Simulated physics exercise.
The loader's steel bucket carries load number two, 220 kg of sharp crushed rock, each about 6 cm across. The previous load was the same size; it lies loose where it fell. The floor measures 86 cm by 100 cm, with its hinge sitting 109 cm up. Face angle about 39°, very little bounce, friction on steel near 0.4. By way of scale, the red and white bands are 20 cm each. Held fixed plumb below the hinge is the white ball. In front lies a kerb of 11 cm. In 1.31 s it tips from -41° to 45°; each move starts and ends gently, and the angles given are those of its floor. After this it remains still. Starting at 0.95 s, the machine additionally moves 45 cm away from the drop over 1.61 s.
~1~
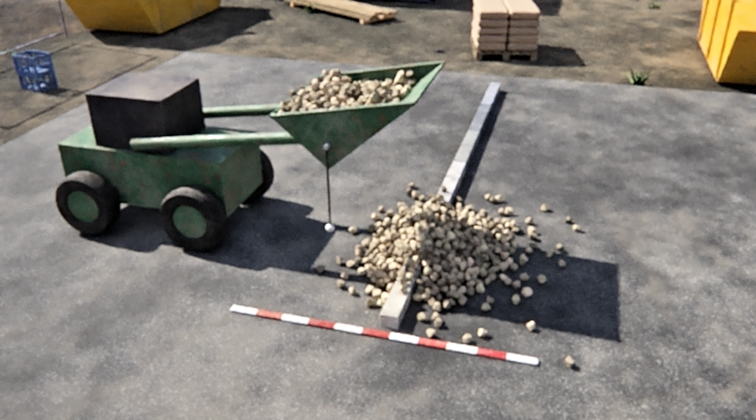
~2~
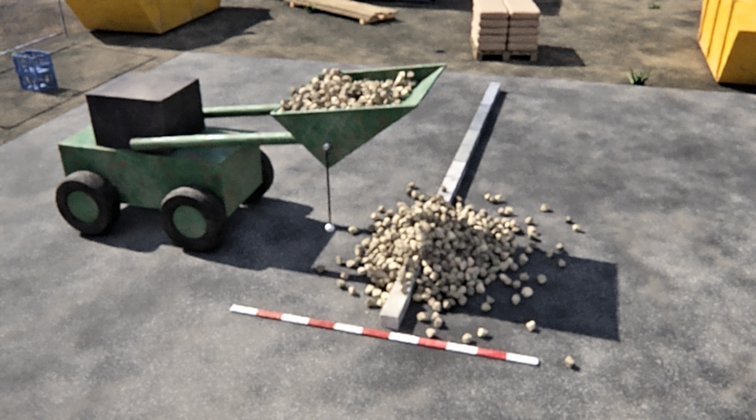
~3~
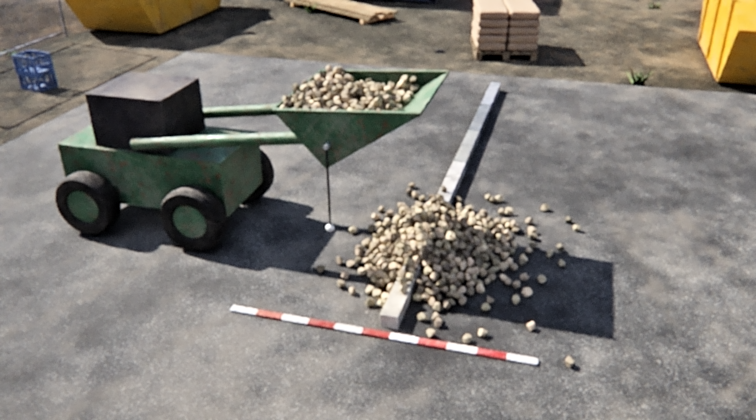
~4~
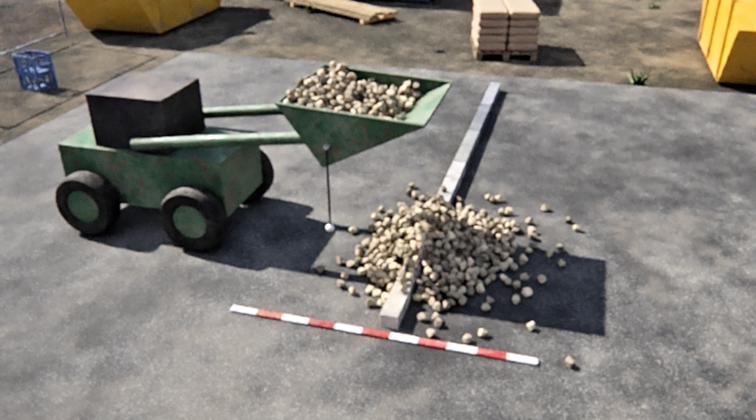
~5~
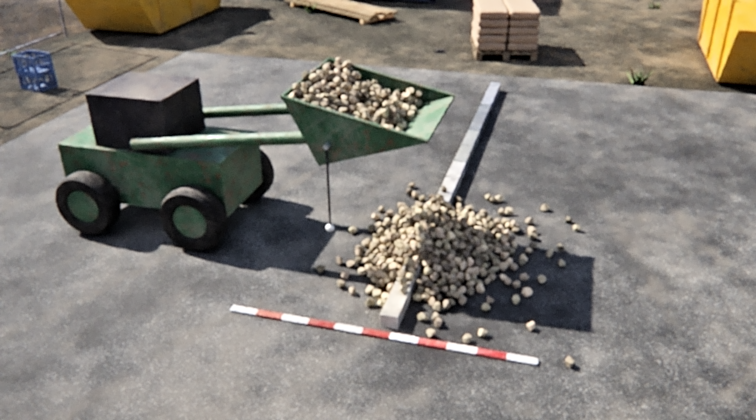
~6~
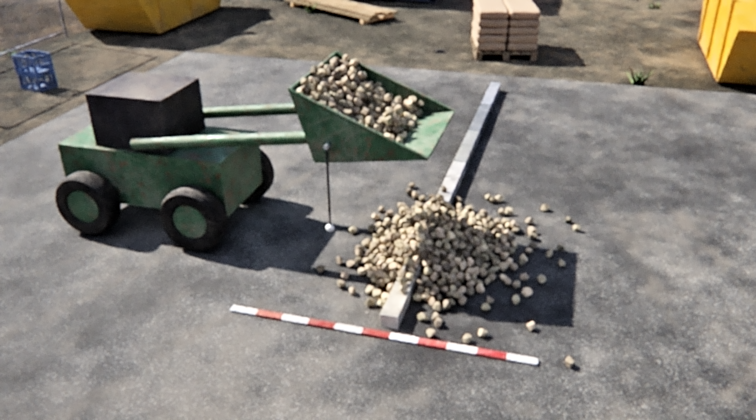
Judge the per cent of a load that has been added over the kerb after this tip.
The added amount is roughly 38 per cent of a load.
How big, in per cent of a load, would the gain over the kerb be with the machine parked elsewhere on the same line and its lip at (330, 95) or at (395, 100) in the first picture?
Around 0 and 15 percent respectively.
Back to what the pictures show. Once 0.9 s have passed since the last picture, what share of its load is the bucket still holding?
It still holds about 35 per cent.
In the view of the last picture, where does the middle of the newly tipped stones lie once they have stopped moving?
In the last view, about pixel (415, 233).
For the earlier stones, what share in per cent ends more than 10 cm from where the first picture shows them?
5 per cent.
Then, 0.4 s after the last picture the floor is at 31°; in per cent of one load, 100 in the bucket, 44 on this side of the kerb, 56 over the kerb; the foremost stones are at (558, 268).
Then, 0.9 s after the last picture the floor is at 45°; in per cent of one load, 37 in the bucket, 96 on this side of the kerb, 67 over the kerb; the foremost stones are at (558, 268).
Then, 2.5 s after the last picture the floor is at 45°; in per cent of one load, 0 in the bucket, 106 on this side of the kerb, 94 over the kerb; the foremost stones are at (558, 268).
Then, 4.8 s after the last picture the floor is at 45°; in per cent of one load, 0 in the bucket, 106 on this side of the kerb, 94 over the kerb; the foremost stones are at (558, 268). Net gain over the kerb, 38.
